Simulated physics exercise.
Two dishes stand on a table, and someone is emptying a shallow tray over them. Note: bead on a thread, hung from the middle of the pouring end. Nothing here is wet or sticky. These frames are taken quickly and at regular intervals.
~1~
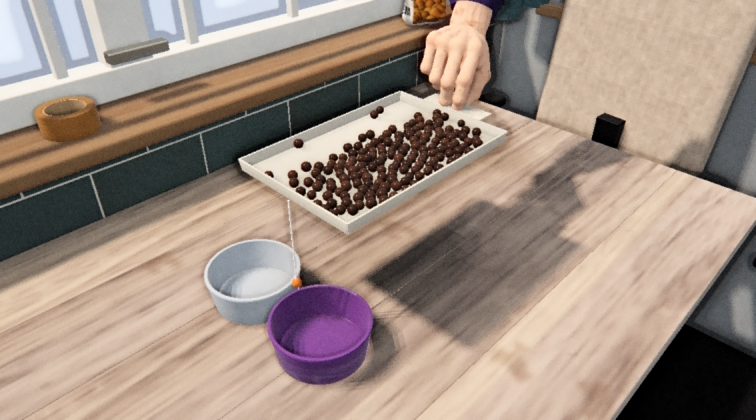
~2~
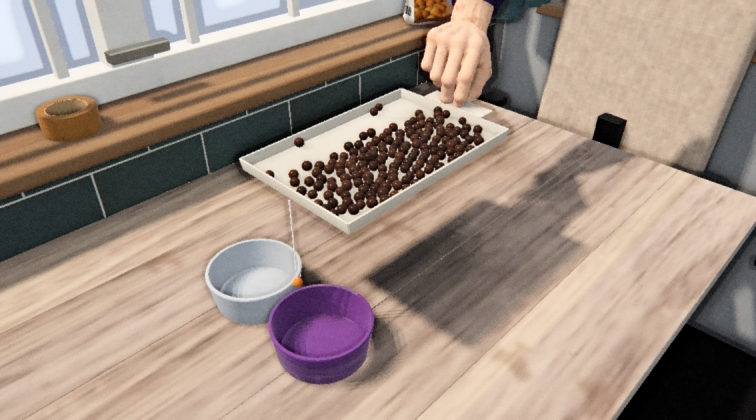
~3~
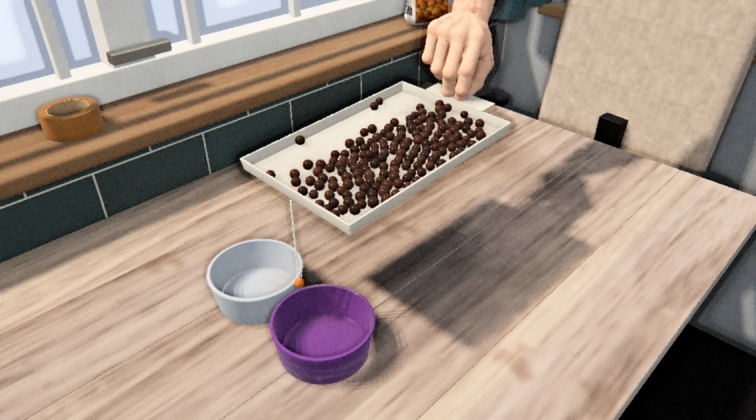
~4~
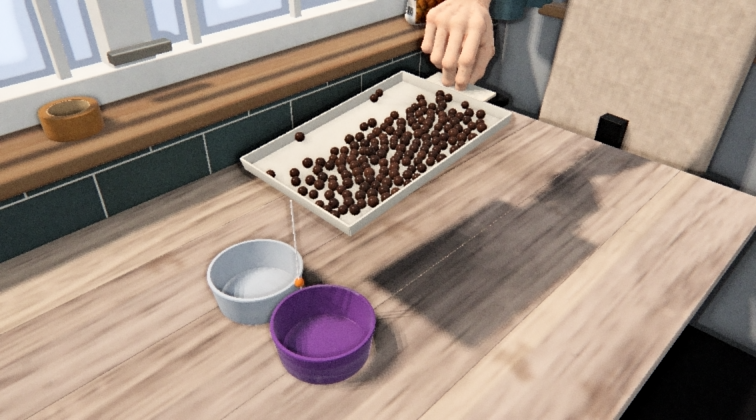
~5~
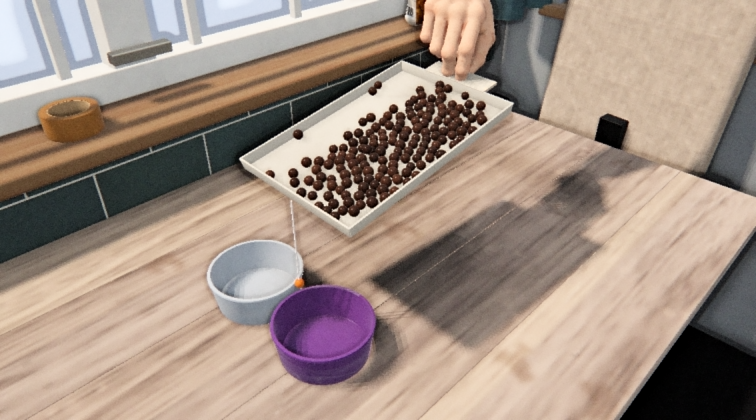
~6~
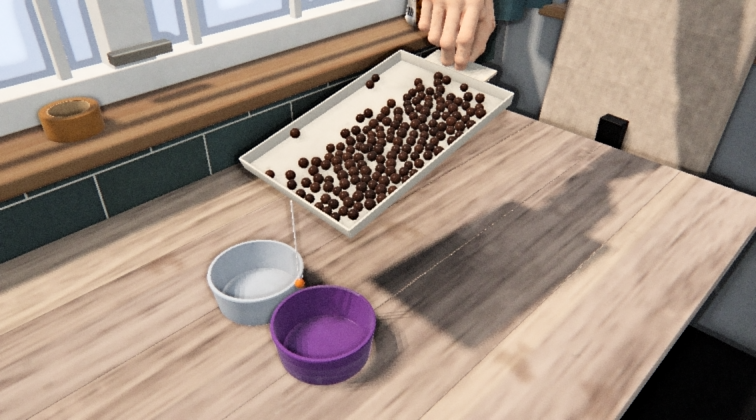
A hand held a shallow white tray of dark chocolate balls above a wooden table and slowly raised its far end, tilting it toward a pale blue dish and a purple one.
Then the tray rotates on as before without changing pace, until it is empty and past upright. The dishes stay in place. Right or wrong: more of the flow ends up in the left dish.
Wrong; more ends up in the right dish.
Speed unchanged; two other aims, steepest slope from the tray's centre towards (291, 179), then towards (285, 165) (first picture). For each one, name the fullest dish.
Try 1: The left-side dish; try 2: The left-side dish.
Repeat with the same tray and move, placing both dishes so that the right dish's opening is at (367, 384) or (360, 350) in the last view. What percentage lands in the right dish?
In order: 10 percent and 30 percent.
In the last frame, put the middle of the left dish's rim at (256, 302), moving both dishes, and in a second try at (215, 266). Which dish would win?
In the first try it's the right-side dish, and in the second it's the right-side dish.
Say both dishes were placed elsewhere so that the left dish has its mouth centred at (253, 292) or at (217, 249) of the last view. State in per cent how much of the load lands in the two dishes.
80 per cent, then 20 per cent.
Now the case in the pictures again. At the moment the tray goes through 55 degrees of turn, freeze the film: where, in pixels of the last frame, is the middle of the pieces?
The load is centred near (335, 149).
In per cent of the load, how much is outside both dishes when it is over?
Near 50 in a hundred.
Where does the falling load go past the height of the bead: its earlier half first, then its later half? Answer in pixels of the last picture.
Points: About (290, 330), then about (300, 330).
Shortly afterwards, tray tipped steeply; the whole lot on the tray.
Next, tray tipped right over; near a quarter on the tray; near a quarter in the right dish; near a quarter outside both; near a quarter in the air.
Some moments later, tray tipped past a quarter turn; near half in the right dish; only a few in the left dish; near half outside both.
In the end, tray tipped past a quarter turn; near half in the right dish; only a few in the left dish; near half outside both.
